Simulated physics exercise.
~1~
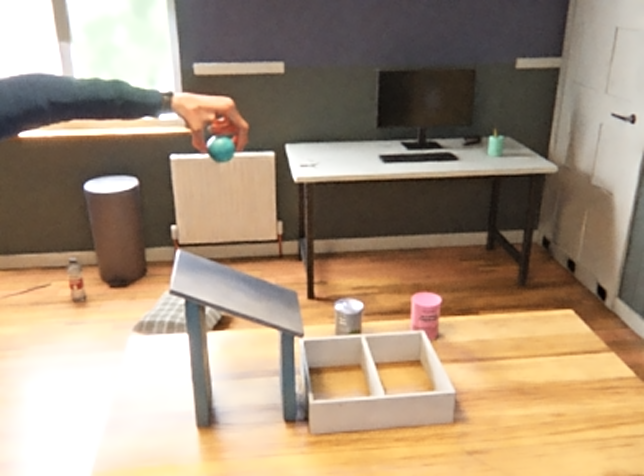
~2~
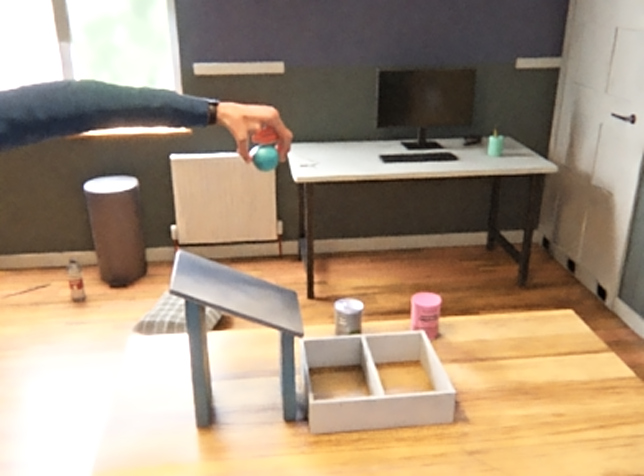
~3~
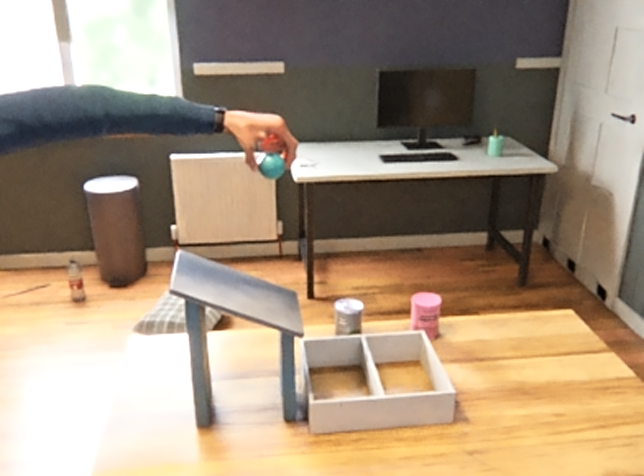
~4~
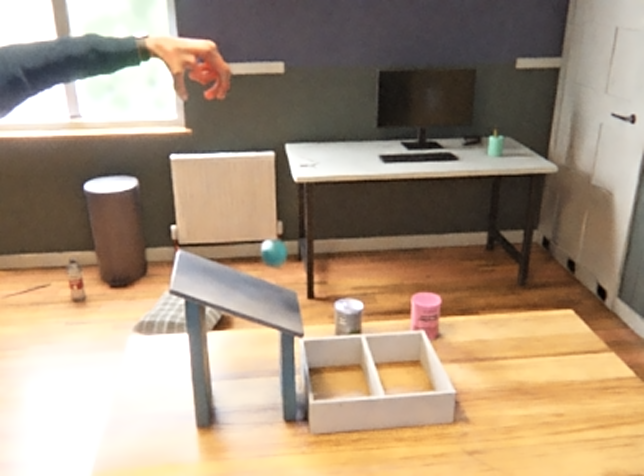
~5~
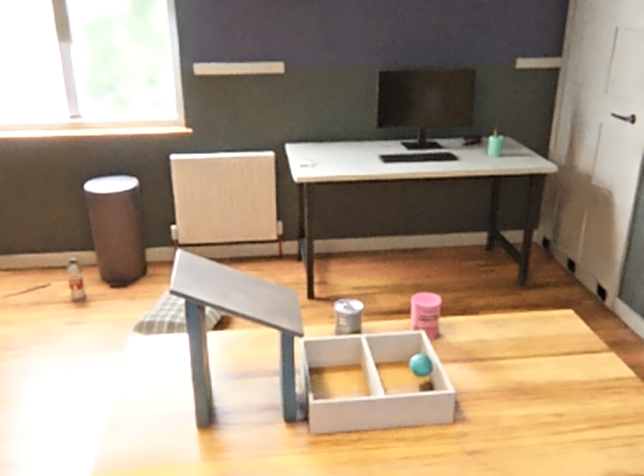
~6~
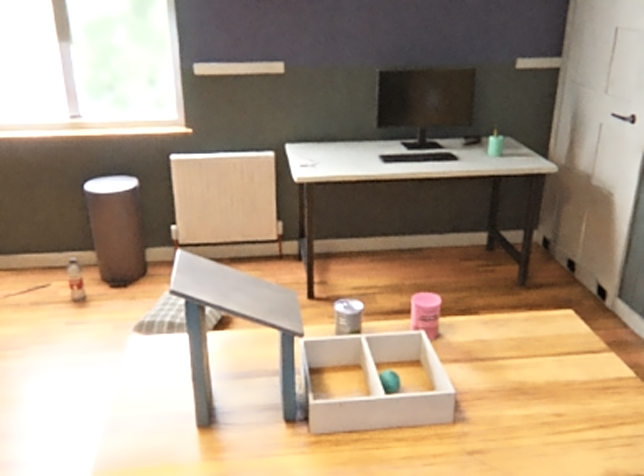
We see a hand carry a turquoise ball rightward above a sloped board beside a two-bay tray, then release it and withdraw. The ball drops toward the board, next appears over the farther bay, and ends inside that bay near the divider, while the grey and pink tins stay put.
